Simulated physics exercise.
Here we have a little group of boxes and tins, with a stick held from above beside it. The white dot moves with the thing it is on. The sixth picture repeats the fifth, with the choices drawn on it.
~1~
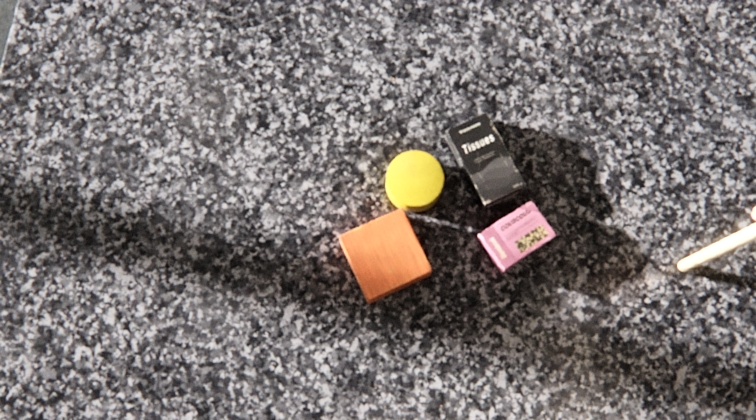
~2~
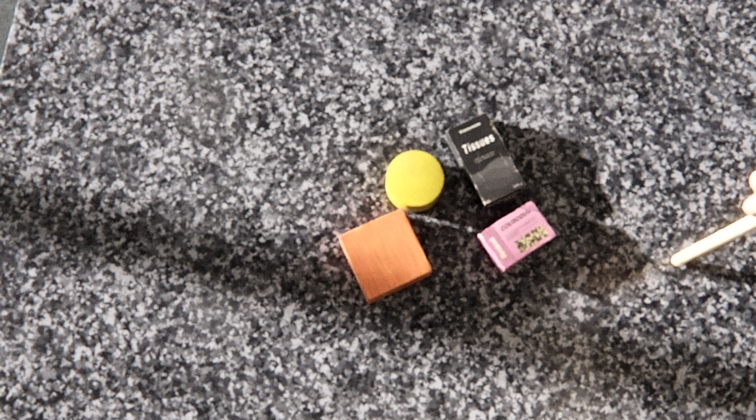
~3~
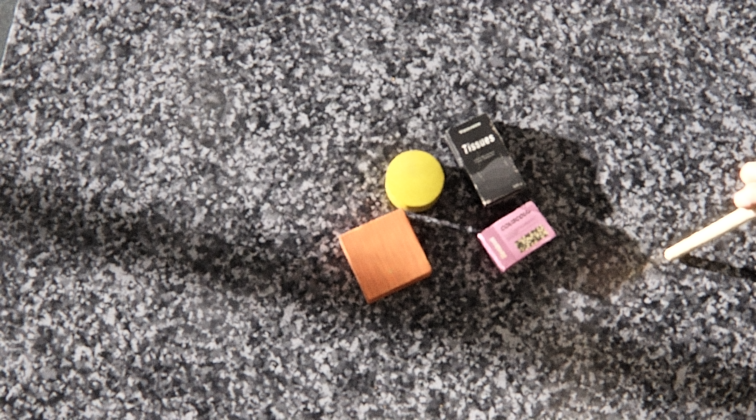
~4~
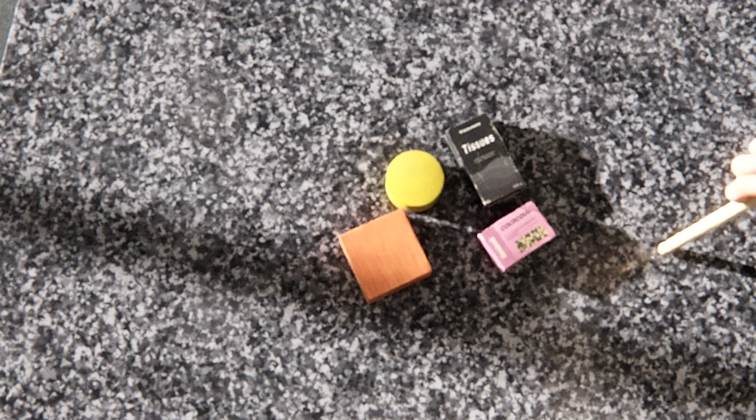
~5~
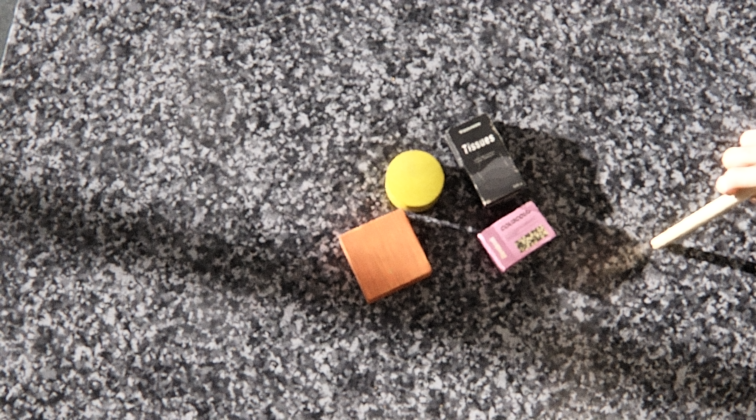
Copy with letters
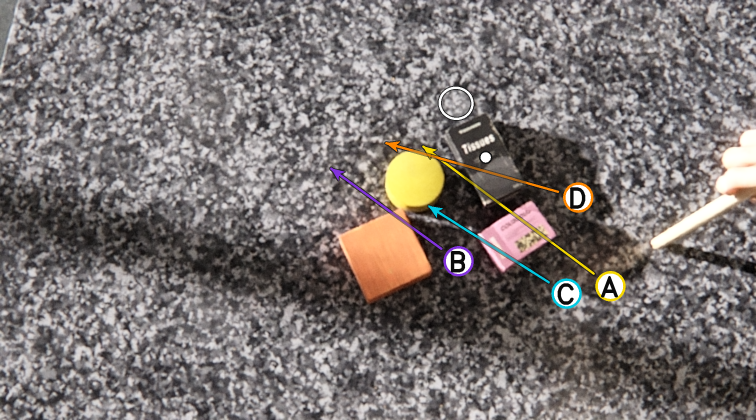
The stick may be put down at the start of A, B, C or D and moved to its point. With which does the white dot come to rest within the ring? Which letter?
With A the dot lies in the ring.
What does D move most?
The black box goes farthest.
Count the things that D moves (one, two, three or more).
Two.
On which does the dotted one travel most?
That is D.
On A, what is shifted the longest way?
The black box goes farthest.
On the marked copy, A from (594, 274) to (423, 147); B from (442, 249) to (331, 169); C from (549, 282) to (429, 206); D from (558, 192) to (386, 143); the ring at (457, 103); the white dot at (485, 158).
With A. Early on, foot of the stick (531, 227); black box (478, 154); pink box (500, 230).
Further on, foot of the stick (470, 182); black box (464, 133); pink box (477, 228).
At the end, foot of the stick (423, 147); black box (455, 108); pink box (477, 228); the dot on the black box is in the ring.
As for the rest, B leaves the dotted thing at (484, 161); C leaves the dotted thing at (486, 134); D leaves the dotted thing at (359, 155).
